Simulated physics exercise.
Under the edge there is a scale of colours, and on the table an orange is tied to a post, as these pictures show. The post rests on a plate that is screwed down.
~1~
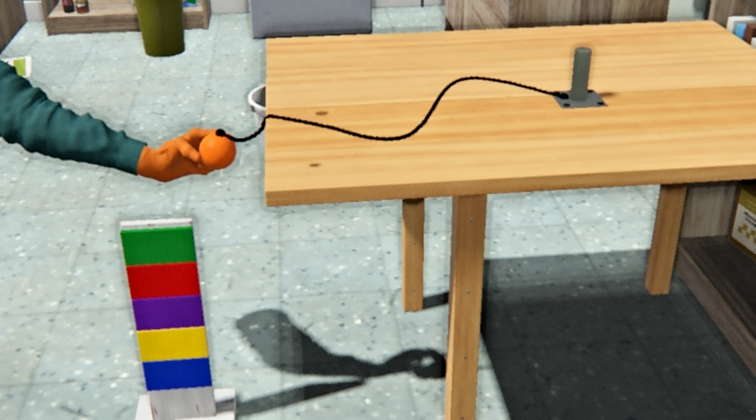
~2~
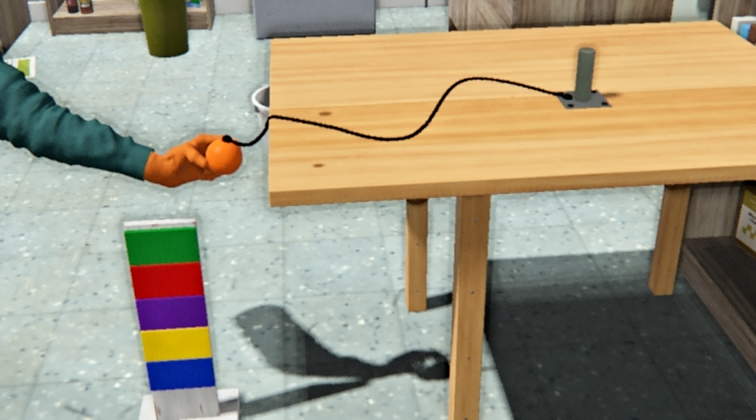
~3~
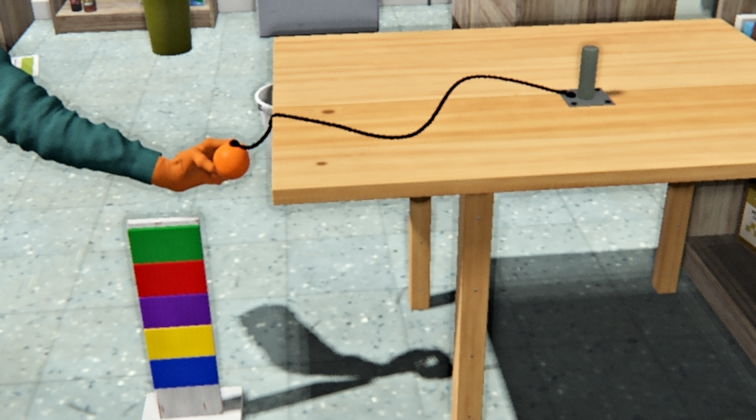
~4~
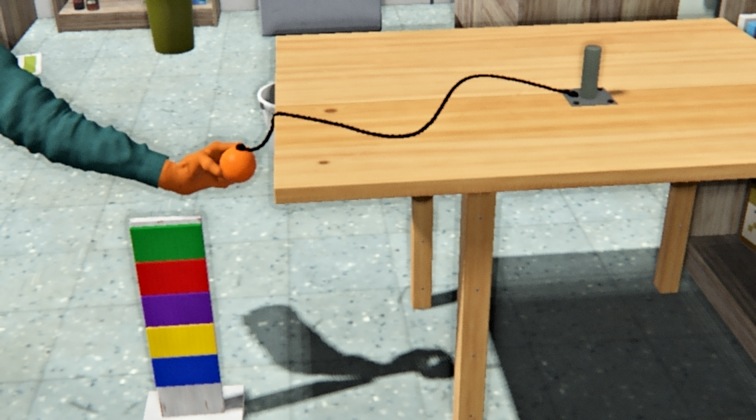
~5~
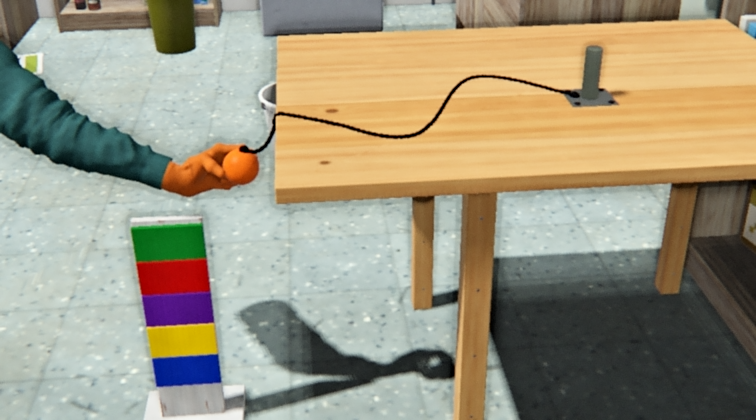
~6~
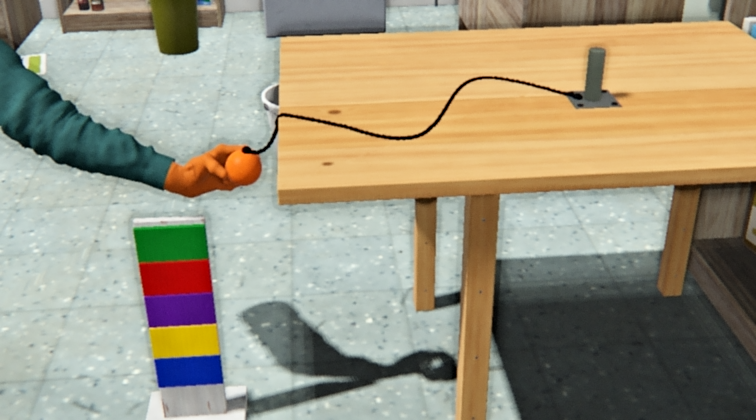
An orange-gloved hand in a teal sleeve holds an orange ball-like object beside the left edge of a pale wooden table, seen from slightly above in a room with a speckled tiled floor. A black wavy cord links it to a grey post on the table, above a green, red, purple, yellow and blue scale. Everything shifts slightly rightward as the view drifts, while the hand lowers the orange a little.
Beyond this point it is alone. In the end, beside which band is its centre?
Beside purple.
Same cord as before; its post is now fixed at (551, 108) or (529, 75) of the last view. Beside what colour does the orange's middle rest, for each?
Result 1: Yellow. Result 2: Yellow.
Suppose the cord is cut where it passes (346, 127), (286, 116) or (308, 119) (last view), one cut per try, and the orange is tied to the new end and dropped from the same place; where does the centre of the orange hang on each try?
Estimated positions in order: (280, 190); (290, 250); (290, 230).
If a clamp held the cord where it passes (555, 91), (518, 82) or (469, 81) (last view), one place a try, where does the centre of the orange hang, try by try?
Near (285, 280), then (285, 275), then (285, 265).
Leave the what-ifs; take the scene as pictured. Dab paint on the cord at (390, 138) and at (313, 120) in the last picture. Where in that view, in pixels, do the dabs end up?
At (279, 118) for the first, at (283, 192) for the second.
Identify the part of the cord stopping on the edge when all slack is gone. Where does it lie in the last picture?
About (397, 139).
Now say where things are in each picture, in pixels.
Orange (218, 151); green (158, 248); red (163, 282); purple (168, 314); yellow (173, 345); blue (177, 375), in the first frame.
Orange (224, 157); cord through (533, 88) (457, 84) (434, 113) (381, 139) (304, 122), in the second frame.
Orange (232, 161), in the third frame.
Orange (238, 165); cord through (539, 86) (463, 81) (440, 110) (386, 136) (309, 119), in the fourth frame.
Orange (241, 167), in the fifth frame.
Orange (244, 168); cord through (543, 88) (467, 83) (444, 112) (390, 138) (313, 120), in the sixth frame.
Early on, orange near (310, 285); level with purple.
Midway, orange near (280, 282); level with purple.
Finally, orange near (289, 286); level with purple. The cord holds its middle at purple.
